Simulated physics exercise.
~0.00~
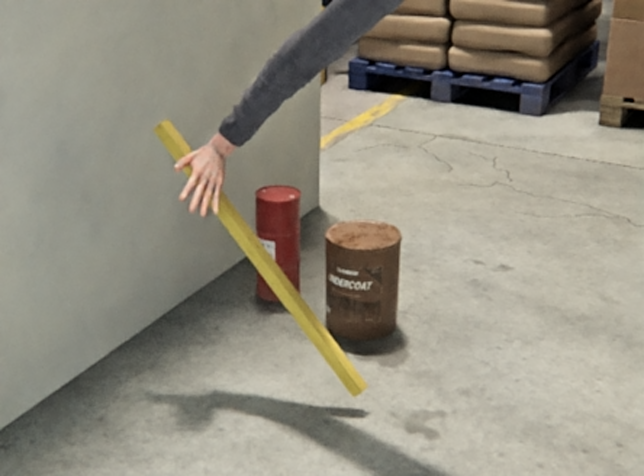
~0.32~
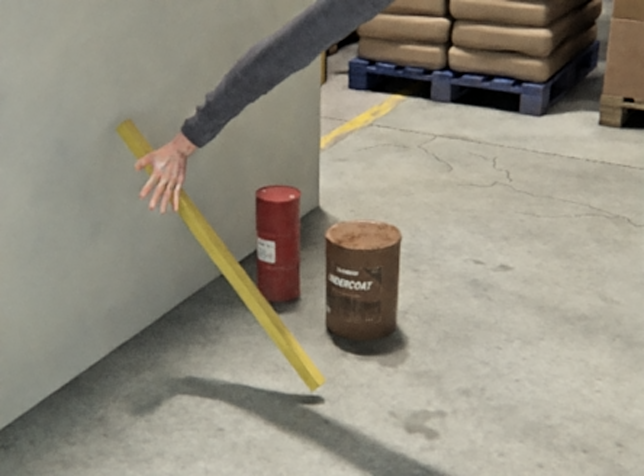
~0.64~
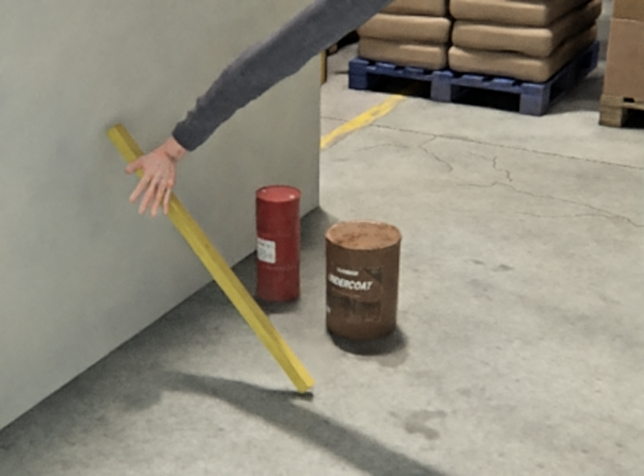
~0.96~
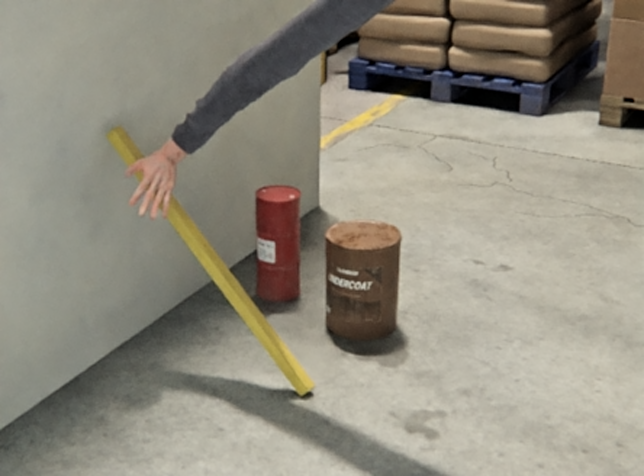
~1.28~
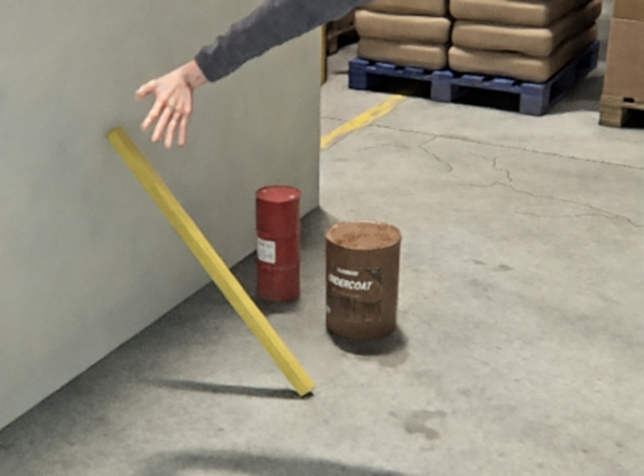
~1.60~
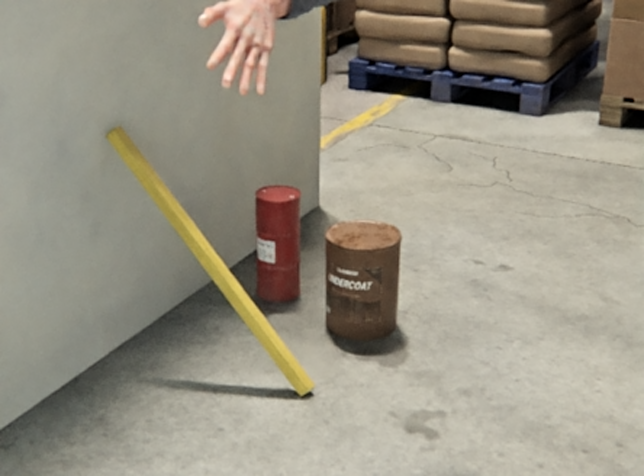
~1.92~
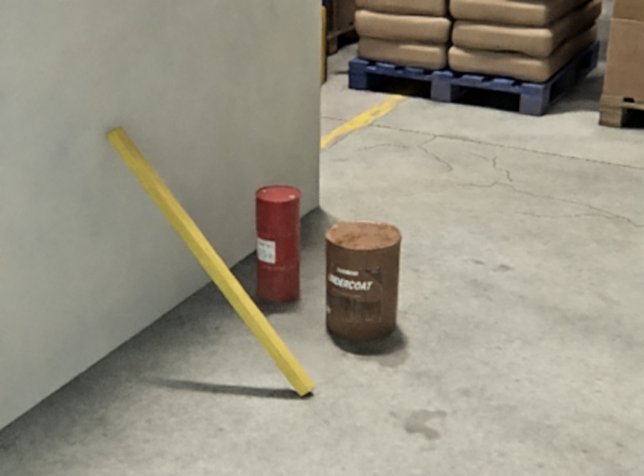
A yellow pole was moved left by a hand until it leaned against a bare wall, near a red canister and a brown pail on the floor. The hand then let go and drew back out of view, and the pole stayed leaning in place.
